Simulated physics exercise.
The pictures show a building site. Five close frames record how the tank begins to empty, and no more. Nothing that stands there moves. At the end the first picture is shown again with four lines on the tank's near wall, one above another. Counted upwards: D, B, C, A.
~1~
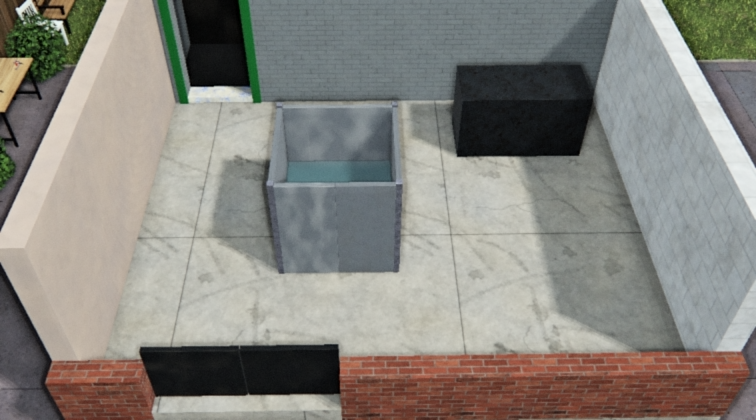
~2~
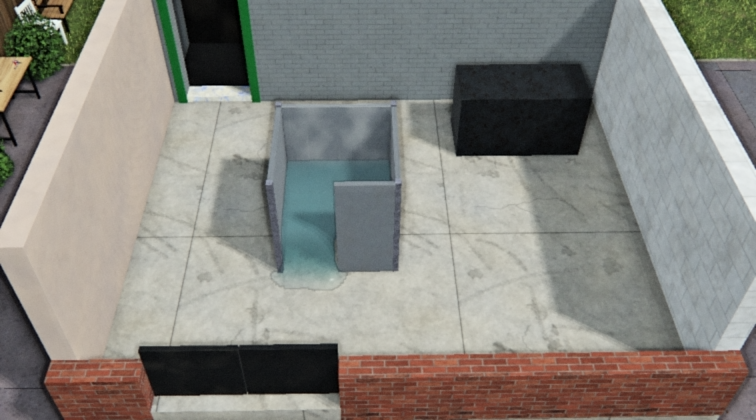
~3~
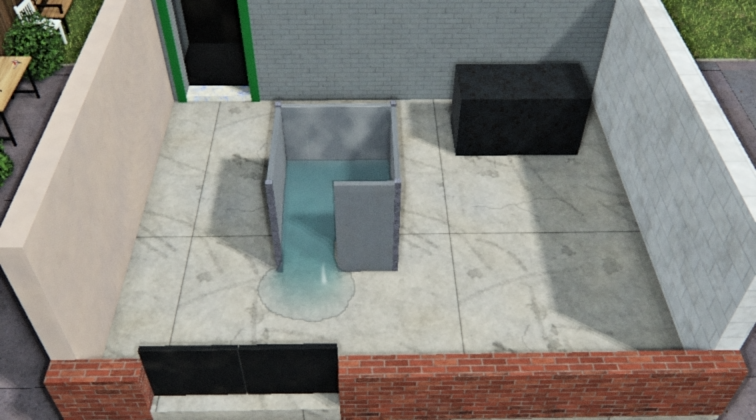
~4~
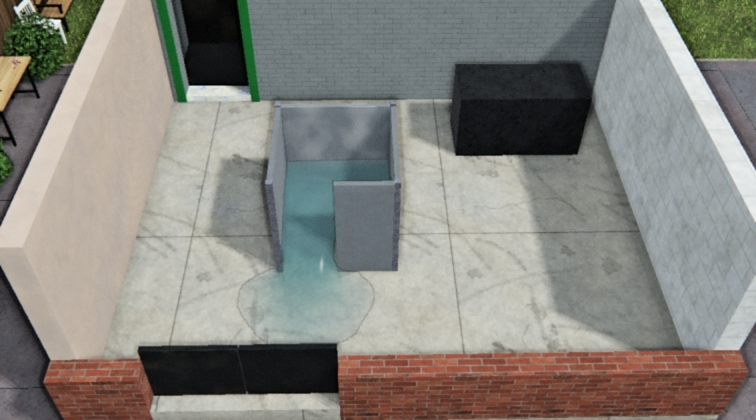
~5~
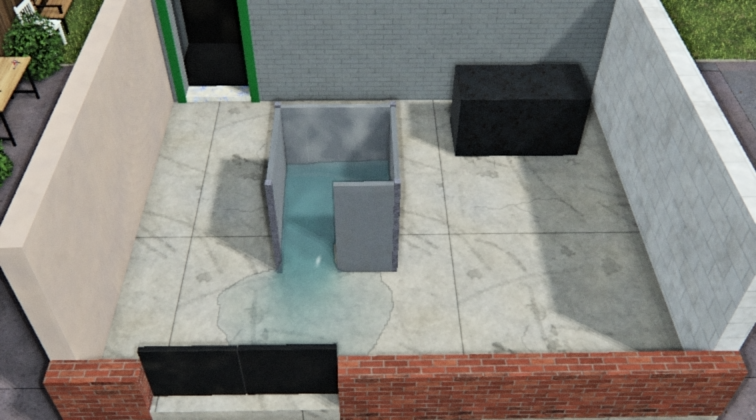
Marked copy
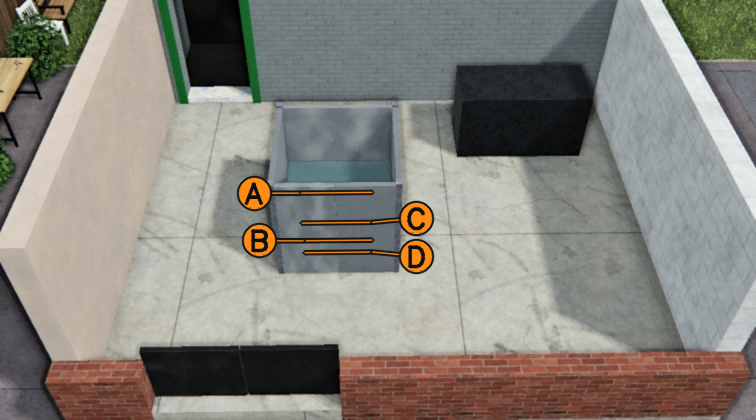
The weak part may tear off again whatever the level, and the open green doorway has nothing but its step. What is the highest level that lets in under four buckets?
C will do.
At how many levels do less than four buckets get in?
Three of the four.
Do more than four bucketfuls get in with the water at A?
Yes.
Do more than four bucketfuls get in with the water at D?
No, that is safe.
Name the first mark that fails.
It is A.
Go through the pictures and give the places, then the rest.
The first frame shows water in the tank at rest, its middle at (338, 195); foot of the green doorway at (221, 102); shut gate at (242, 355).
In the second frame, 1 % of the ground under water, visible out to (279, 278).
In the third frame, 2 % of the ground under water, visible out to (320, 312).
In the fourth frame, 5 % of the ground under water, visible out to (258, 312).
In the fifth frame, 8 % of the ground under water, visible out to (235, 313).
In orange, A at (335, 192); B at (337, 240); C at (337, 222); D at (338, 252); from the bottom up D, B, C, A.
Choosing A, about 9 bucketfuls get in.
Choosing B, nothing gets over.
Choosing C, a splash gets over, under a bucket.
Choosing D, nothing gets over.
